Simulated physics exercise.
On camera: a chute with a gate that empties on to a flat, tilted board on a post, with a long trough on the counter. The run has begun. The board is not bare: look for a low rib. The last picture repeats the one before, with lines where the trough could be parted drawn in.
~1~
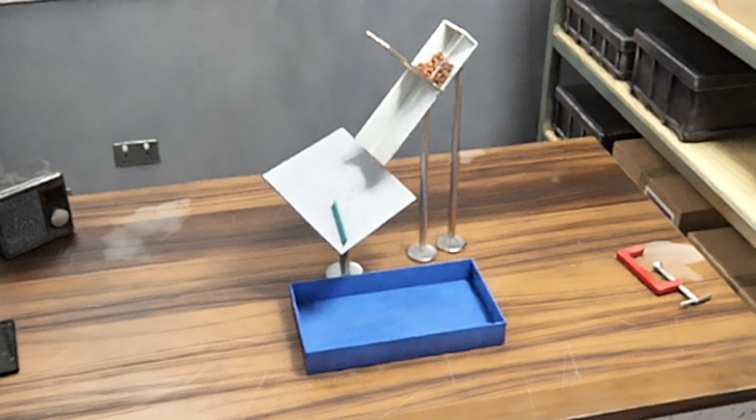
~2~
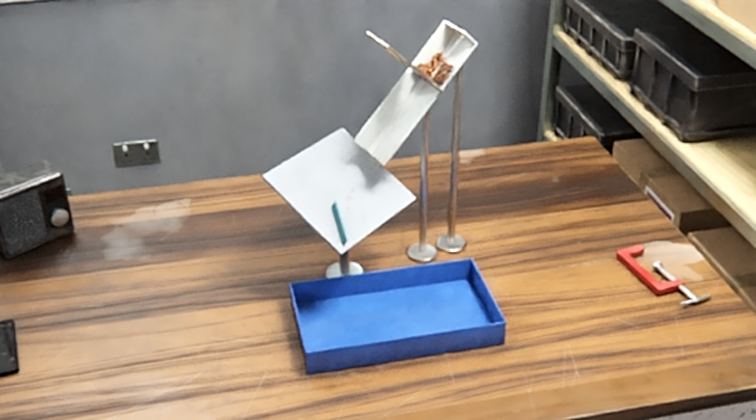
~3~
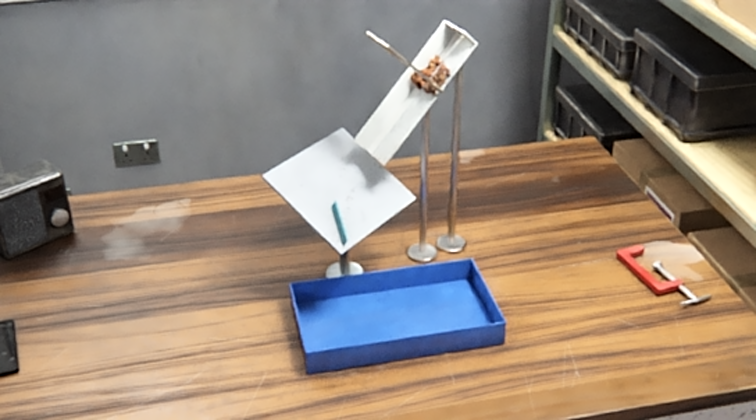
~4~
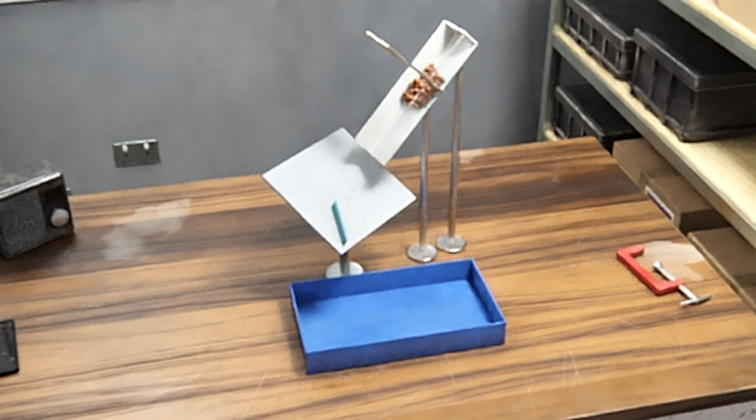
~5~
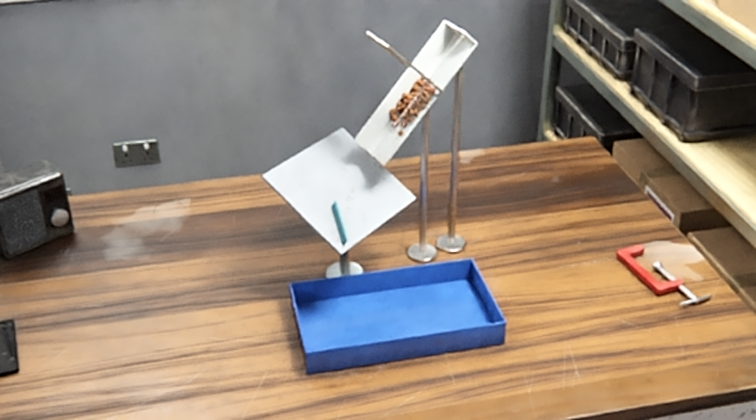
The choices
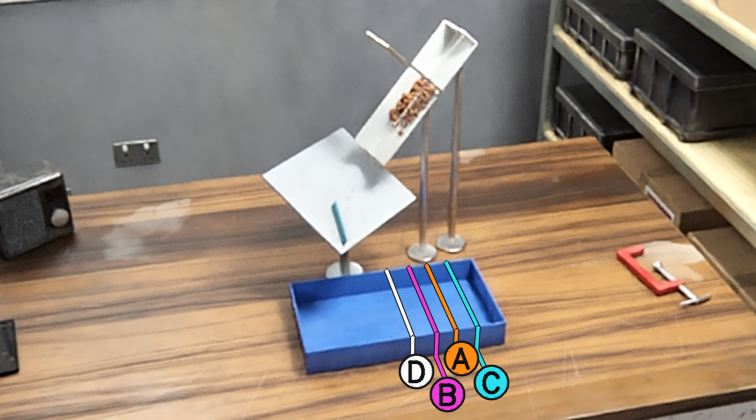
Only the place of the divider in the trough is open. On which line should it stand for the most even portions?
The best line is D.
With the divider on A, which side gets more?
More lands on the left.
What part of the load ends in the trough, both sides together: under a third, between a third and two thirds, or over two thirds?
About that: Over two thirds.
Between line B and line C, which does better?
It is B.
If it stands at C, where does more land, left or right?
The left side.
On the marked copy, line A crosses the front rim at (456, 330); line B crosses the front rim at (436, 332); line C crosses the front rim at (477, 326); line D crosses the front rim at (412, 336).
Choosing A, of what is caught, all but a few on the left of the divider, only a few on the right.
Choosing B, of what is caught, the bulk on the left of the divider, a small share on the right.
Choosing C, of what is caught, the whole lot on the left of the divider, none at all on the right.
Choosing D, of what is caught, close to two thirds on the left of the divider, close to a third on the right.
